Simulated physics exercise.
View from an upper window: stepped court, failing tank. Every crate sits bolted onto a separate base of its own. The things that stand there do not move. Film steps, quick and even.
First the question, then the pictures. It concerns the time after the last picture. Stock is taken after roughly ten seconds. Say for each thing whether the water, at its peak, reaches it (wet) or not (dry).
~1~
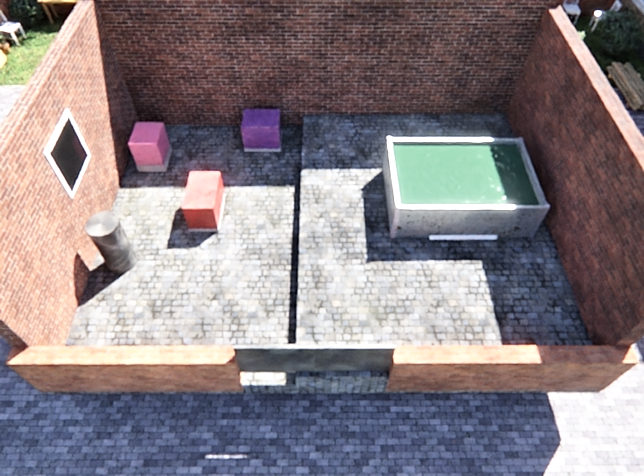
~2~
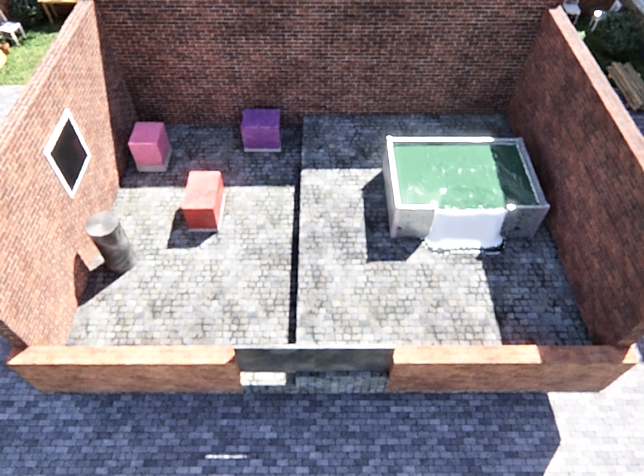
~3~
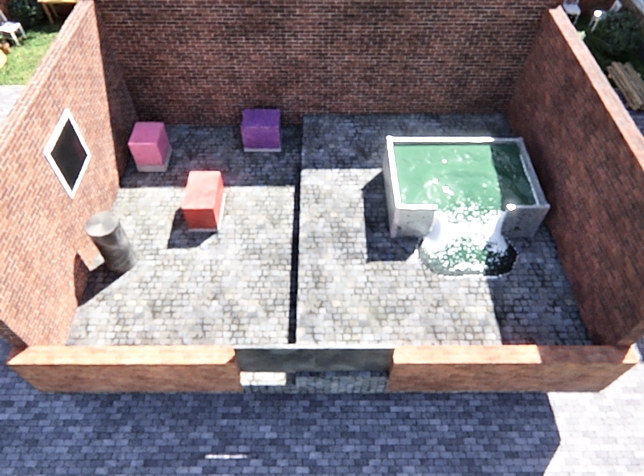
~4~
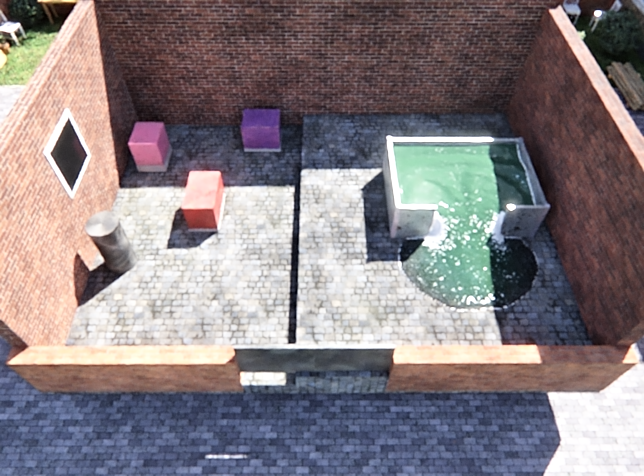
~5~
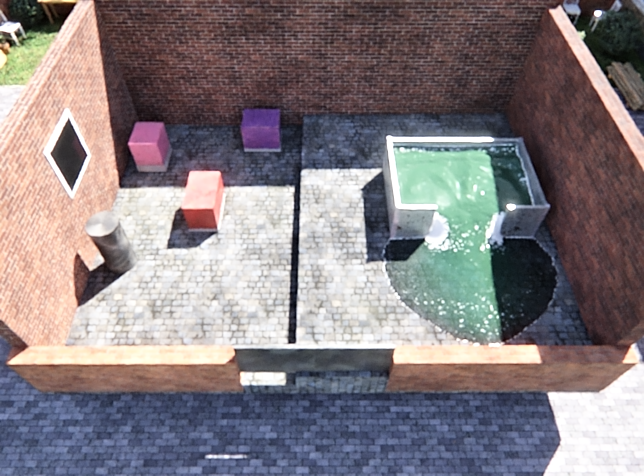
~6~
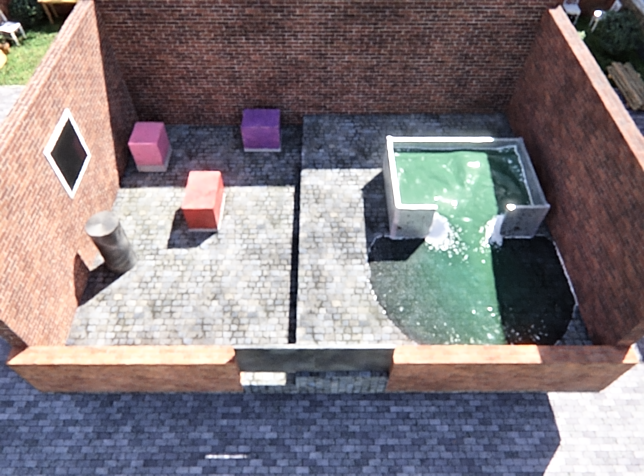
One by one: The purple crate will meet the water; the red crate will meet the water; the pink crate will avoid the water.
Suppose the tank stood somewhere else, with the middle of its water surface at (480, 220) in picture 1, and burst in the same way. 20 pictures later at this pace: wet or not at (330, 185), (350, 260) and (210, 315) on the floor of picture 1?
Results in order - left untouched, swamped, swamped.
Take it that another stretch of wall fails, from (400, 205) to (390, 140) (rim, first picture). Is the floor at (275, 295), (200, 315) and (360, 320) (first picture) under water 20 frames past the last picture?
Taken in turn, that's reached, reached, and finally not reached.
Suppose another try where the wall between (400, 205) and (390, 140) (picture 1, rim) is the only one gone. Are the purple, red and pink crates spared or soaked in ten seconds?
Here's how it goes: The purple crate is swamped, the red crate is swamped, and the pink crate is swamped.
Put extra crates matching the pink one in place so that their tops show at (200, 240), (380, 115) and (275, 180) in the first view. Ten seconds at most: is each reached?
Crate one avoids the flood; crate two avoids the flood; crate three avoids the flood.
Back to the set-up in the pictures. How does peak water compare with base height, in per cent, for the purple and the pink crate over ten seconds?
160 and 80 per cent, roughly.
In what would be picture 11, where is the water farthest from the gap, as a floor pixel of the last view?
The farthest wet spot is near (327, 360).
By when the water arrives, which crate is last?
I'd say the one in purple is last.
A moment on, water covers 20 % of the floor; the purple crate not reached, the red crate not reached, the pink crate not reached.
Next, water covers 25 % of the floor; the purple crate not reached, the red crate not reached, the pink crate not reached.
Then, water covers 45 % of the floor; the purple crate not reached, the red crate not reached, the pink crate not reached.
Later, water covers 65 % of the floor; the purple crate not reached, the red crate water round its plinth, the pink crate water round its plinth.
In the end, water covers 90 % of the floor; the purple crate was topped, the red crate was topped, the pink crate stayed above the water.
